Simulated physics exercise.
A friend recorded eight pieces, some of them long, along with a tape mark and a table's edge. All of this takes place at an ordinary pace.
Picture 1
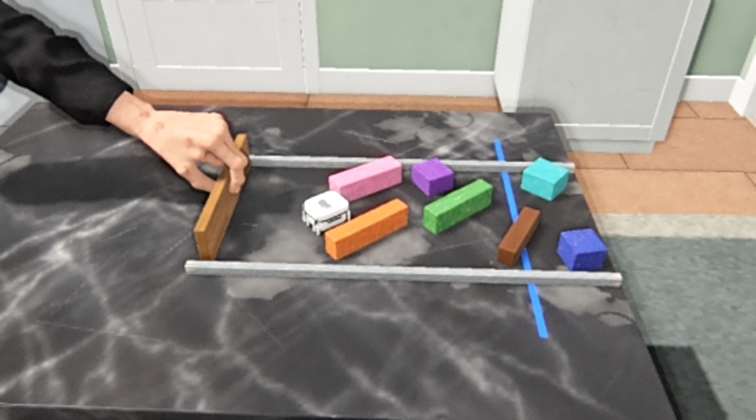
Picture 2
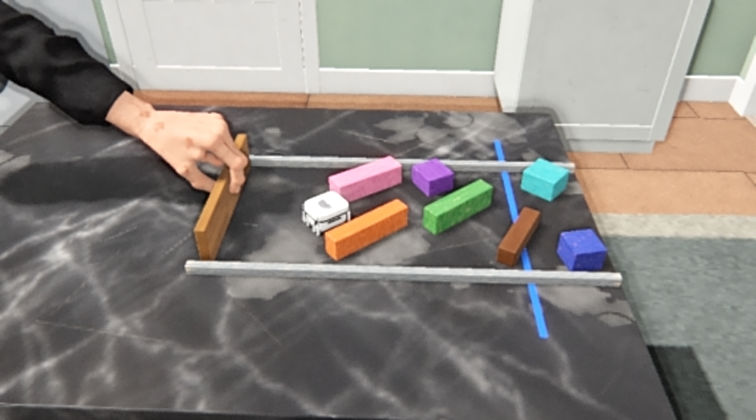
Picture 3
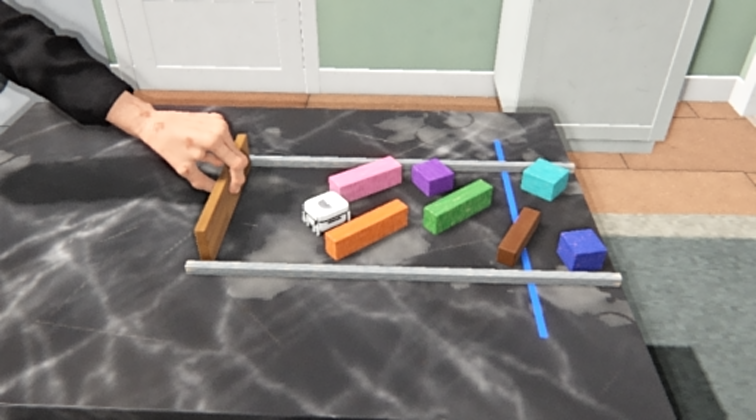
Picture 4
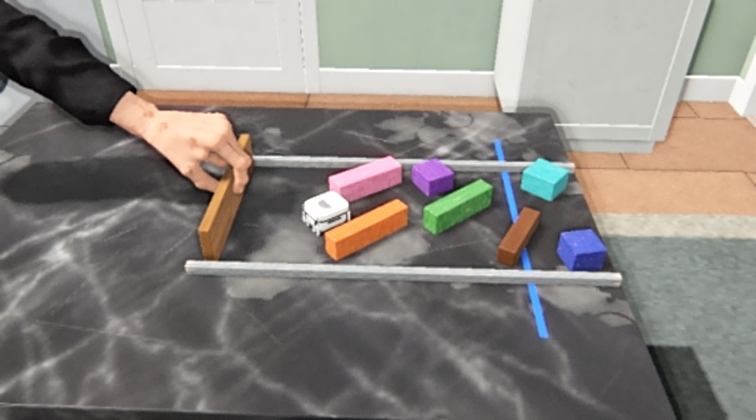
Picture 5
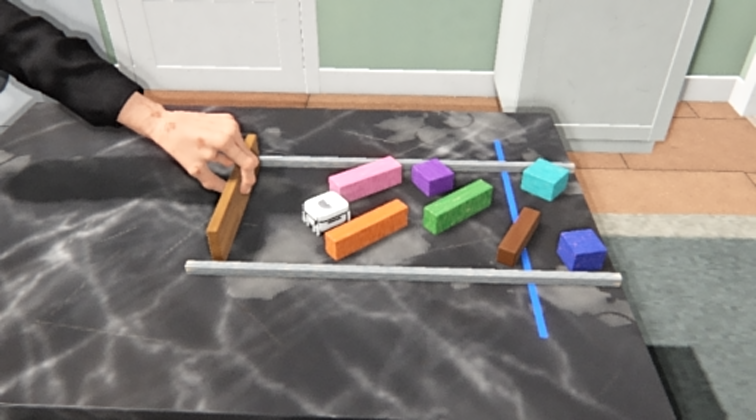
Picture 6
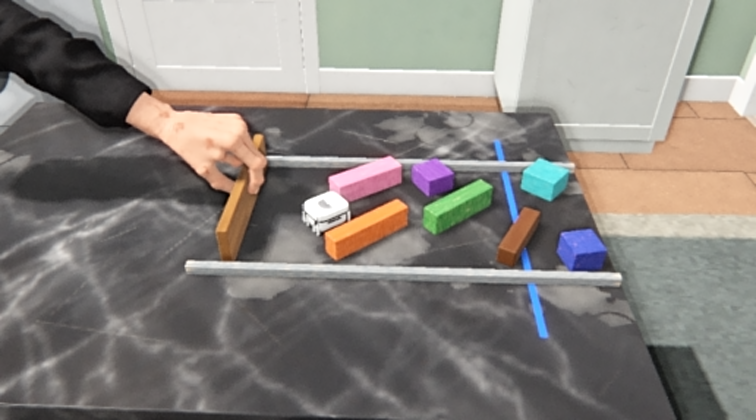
A hand in a black sleeve holds a wooden board upright at the left of a dark marbled tabletop, seen from above at an angle in a room with pale green walls. Between two grey rails lie a white case, pink, orange and green bars, a purple block, and, near a blue line, a brown stick with turquoise and blue blocks. The board, still at first, slides slightly right, touching nothing ahead.
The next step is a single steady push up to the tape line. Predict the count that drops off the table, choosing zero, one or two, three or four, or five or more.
Only one or two.
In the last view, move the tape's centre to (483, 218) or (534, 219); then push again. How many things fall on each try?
First 0, second 4.
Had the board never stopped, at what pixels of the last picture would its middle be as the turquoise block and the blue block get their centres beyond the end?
Near (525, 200) in the first case, near (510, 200) in the other.
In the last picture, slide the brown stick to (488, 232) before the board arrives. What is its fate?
So it does not drop, then.
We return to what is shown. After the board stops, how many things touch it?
All in all, 3.
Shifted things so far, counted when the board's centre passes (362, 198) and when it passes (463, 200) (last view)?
At the one place 4, at the other 6.
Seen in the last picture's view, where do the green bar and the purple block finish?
Look around (588, 227) for the first and around (561, 199) for the second.
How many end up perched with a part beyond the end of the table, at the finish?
The number would be 3.
Soon after, none off yet; blue block at rest near (581, 251); turquoise block at rest near (545, 179); brown stick at rest near (519, 236).
In the end, the number that fall off is one or two; gone, blue block.
